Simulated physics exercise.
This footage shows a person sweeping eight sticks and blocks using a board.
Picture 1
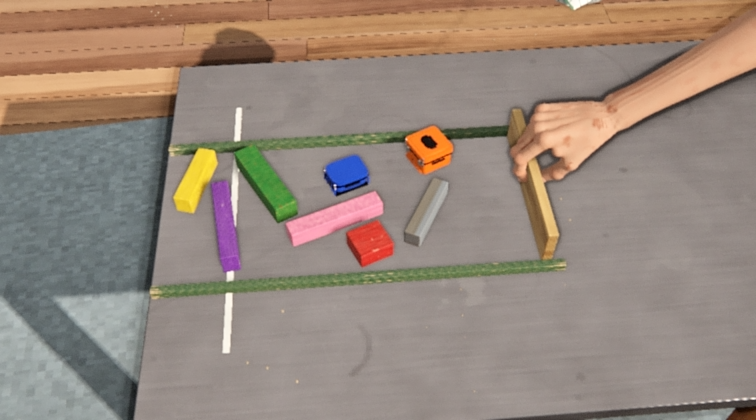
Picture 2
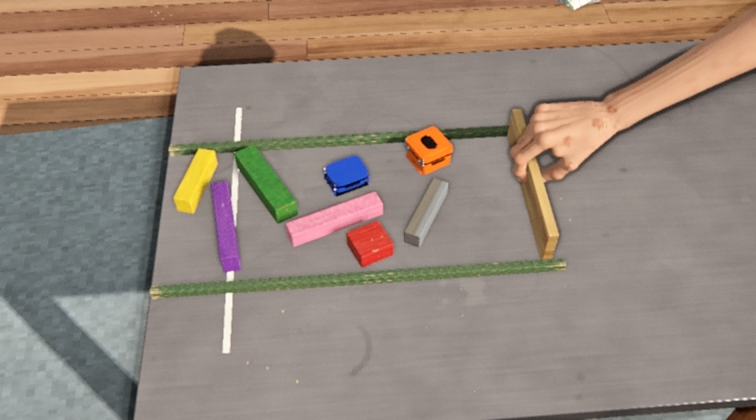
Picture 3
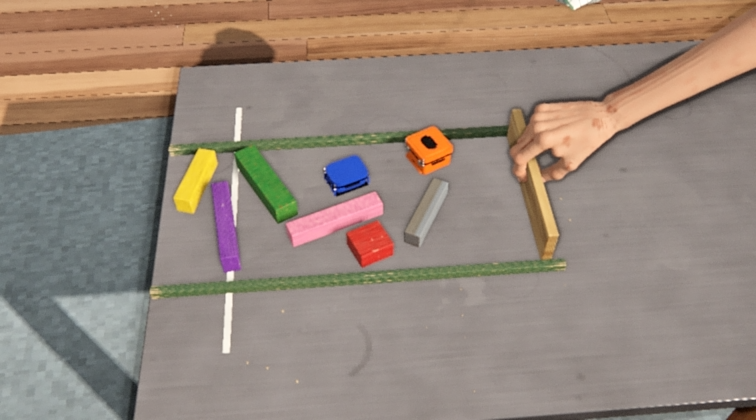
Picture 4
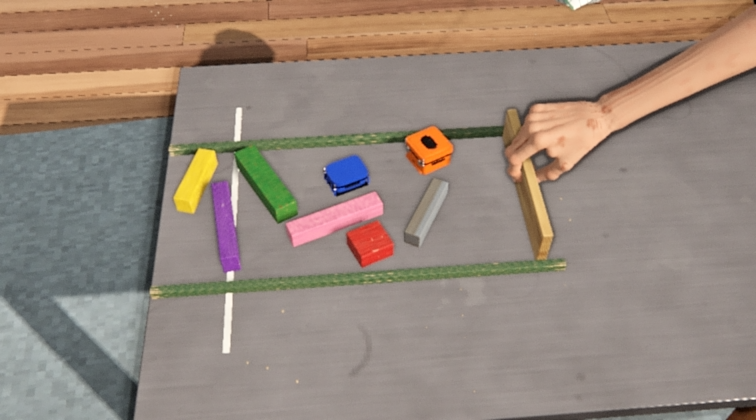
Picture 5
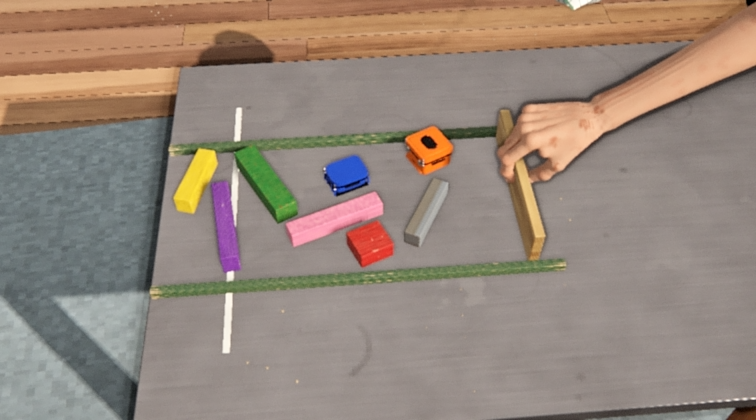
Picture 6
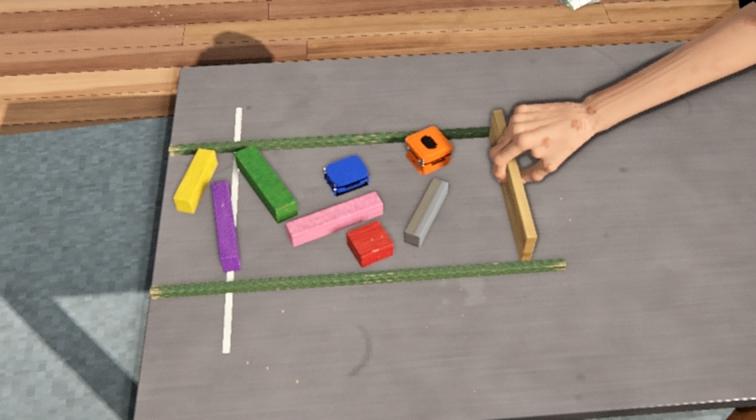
The video shows a hand holding a wooden board upright at the right of several coloured blocks and sticks on a grey table, then sliding it slightly left between two green strips while the blocks stay still.
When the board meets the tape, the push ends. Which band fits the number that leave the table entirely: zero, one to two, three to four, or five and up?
The ones that fall? One or two of them, I think.
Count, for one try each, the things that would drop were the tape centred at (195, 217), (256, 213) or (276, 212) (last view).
Down on the floor: 4, 0 and 0.
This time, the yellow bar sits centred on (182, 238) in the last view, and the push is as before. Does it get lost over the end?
In the end it falls away.
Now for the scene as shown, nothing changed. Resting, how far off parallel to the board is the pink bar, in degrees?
About 45°.
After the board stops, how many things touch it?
It ends up touching 2.
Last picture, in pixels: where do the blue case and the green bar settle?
First object: (204, 190); second object: (180, 183).
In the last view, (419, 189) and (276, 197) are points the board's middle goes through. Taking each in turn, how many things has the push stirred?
At the first spot 2, then 8.
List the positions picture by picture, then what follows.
Yellow bar (196, 180); purple bar (226, 225); green bar (265, 183); board (531, 182); tape (233, 214), in the first frame.
Purple bar (226, 225); grey stick (426, 212), in the second frame.
Green bar (265, 183); board (531, 182), in the third frame.
Yellow bar (196, 180); pink bar (335, 219), in the fourth frame.
Purple bar (226, 225); blue case (347, 176), in the fifth frame.
Yellow bar (196, 180); purple bar (226, 225); green bar (265, 183); board (511, 183); tape (233, 214), in the sixth frame.
A little later, none off yet; yellow bar at rest near (196, 180); purple bar at rest near (226, 225); green bar at rest near (265, 183).
When it is over, the number that fall off is one or two; down, purple bar and yellow bar.
